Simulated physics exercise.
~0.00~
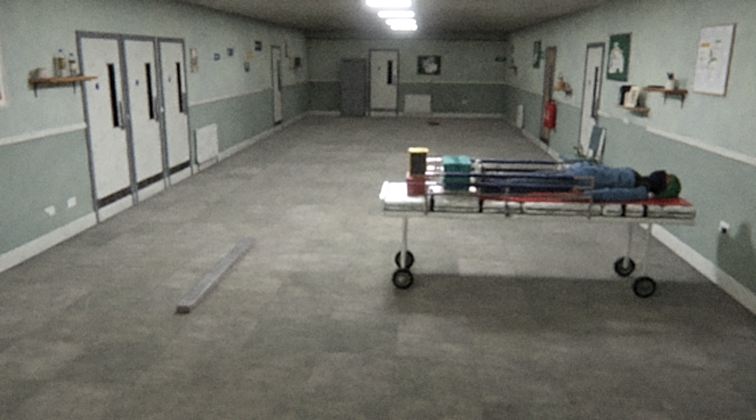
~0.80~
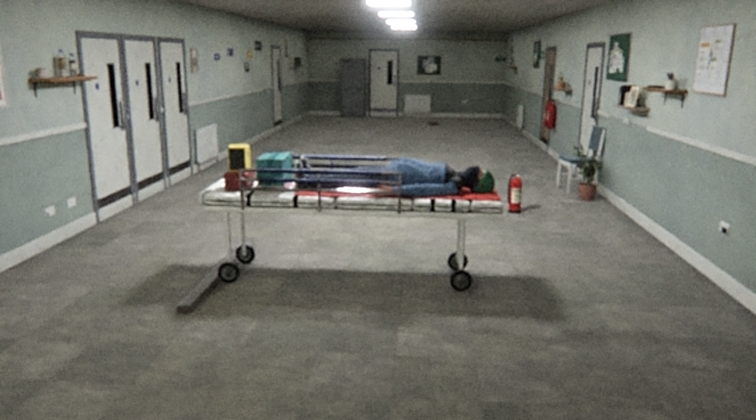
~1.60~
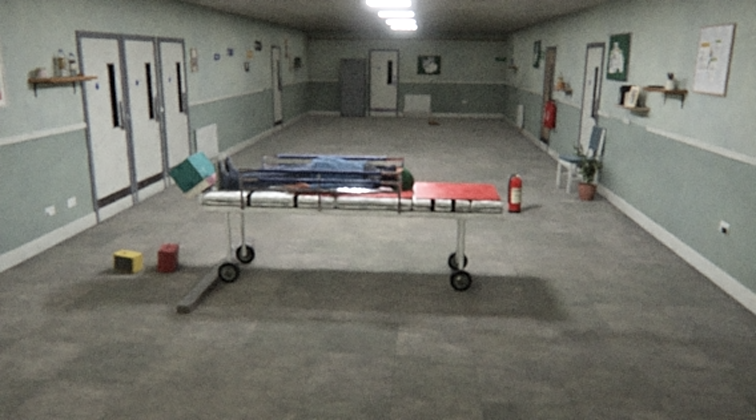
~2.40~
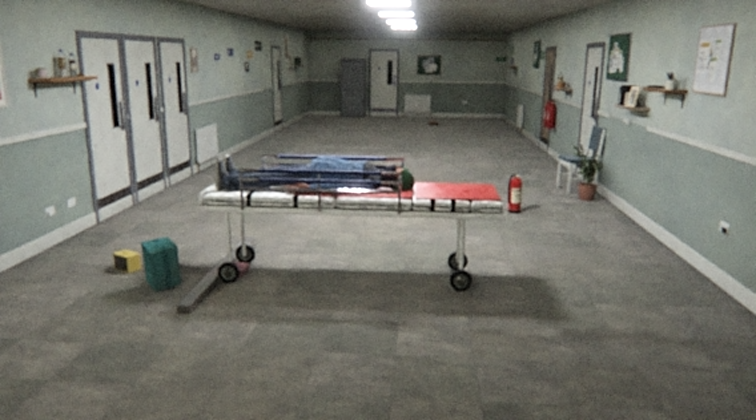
A person in blue lies flat on a wheeled stretcher with a red and white top, feet to the left, in a long grey-floored corridor seen from a fixed, slightly raised view. A teal bag, a yellow box and a red case sit at the foot end, with white doors to the left and a grey bar on the floor. The stretcher rolls left and stops at the bar, staying level. The person slides on toward the foot end as the yellow and red items drop off. The teal bag tips over the edge and lands beside them, while the person remains on top.
